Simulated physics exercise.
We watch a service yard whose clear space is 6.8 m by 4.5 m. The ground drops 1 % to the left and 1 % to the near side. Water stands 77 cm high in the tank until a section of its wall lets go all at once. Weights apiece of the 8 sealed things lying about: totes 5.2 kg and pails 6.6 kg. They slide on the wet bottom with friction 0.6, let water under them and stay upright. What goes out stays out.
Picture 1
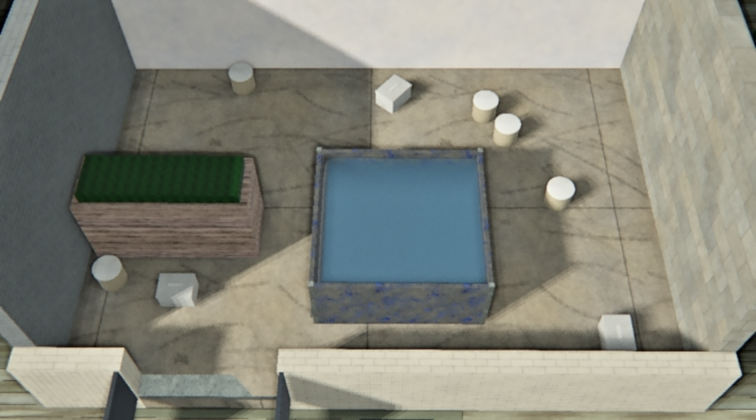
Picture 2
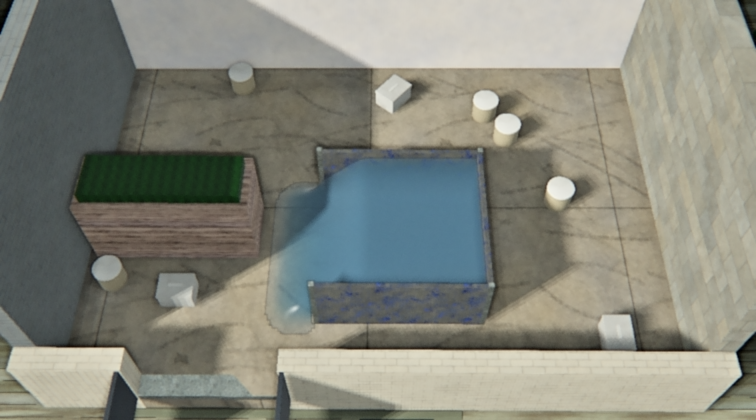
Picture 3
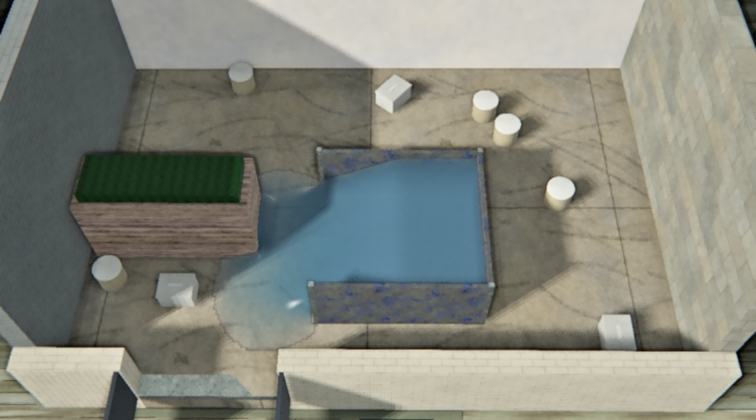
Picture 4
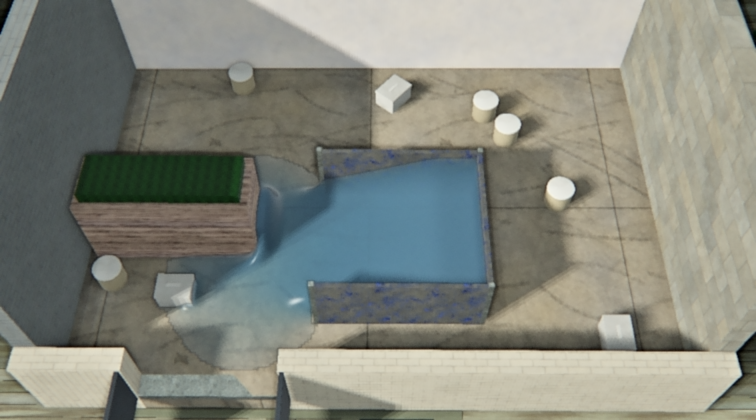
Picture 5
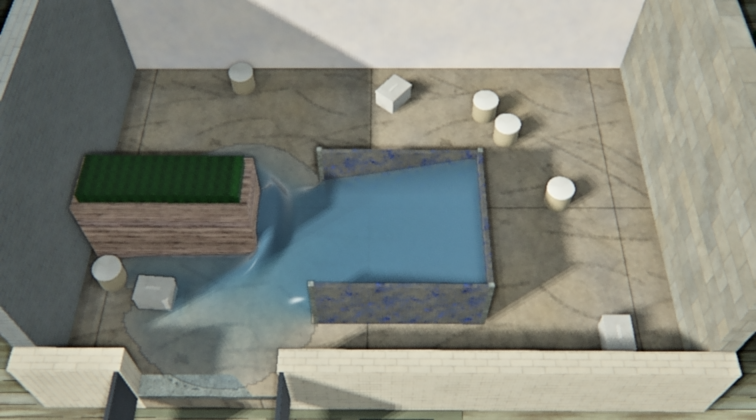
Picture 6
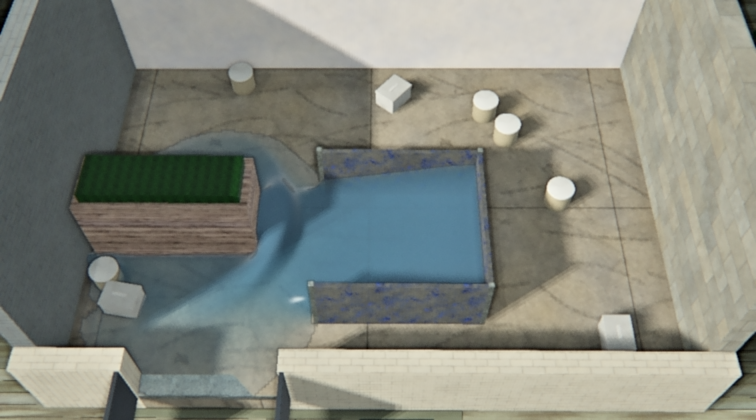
Water poured out of the open left side of a raised pool, spread across the yard around a brick planter, and pushed a pale block left toward a small round pail near the wall.
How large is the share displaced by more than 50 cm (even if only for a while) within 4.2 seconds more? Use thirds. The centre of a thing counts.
It is one to two thirds.
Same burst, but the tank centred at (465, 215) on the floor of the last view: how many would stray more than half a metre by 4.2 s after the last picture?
In that case 4 of them.
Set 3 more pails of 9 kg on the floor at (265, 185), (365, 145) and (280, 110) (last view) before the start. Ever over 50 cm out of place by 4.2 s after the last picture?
In that order: Over, under, past it.
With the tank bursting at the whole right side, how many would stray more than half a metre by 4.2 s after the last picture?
In that case 6 of them.
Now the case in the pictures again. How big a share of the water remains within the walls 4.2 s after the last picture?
Some 68 per cent remains.
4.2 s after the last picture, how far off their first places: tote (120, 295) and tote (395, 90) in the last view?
In turn: Washed out, 40 cm.
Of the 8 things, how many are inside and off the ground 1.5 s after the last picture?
3 of them.
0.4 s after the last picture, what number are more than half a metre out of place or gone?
I count 1.
Then, 0.4 s after the last picture 1 of 8 are over 50 cm from their spots; 2 afloat.
Then, 1.5 s after the last picture 2 of 8 are over 50 cm from their spots; 3 afloat.
Then, 2.8 s after the last picture 3 of 8 are over 50 cm from their spots; 3 afloat.
Then, 4.2 s after the last picture 3 of 8 are over 50 cm from their spots, and 3 have been at some point; 2 afloat.
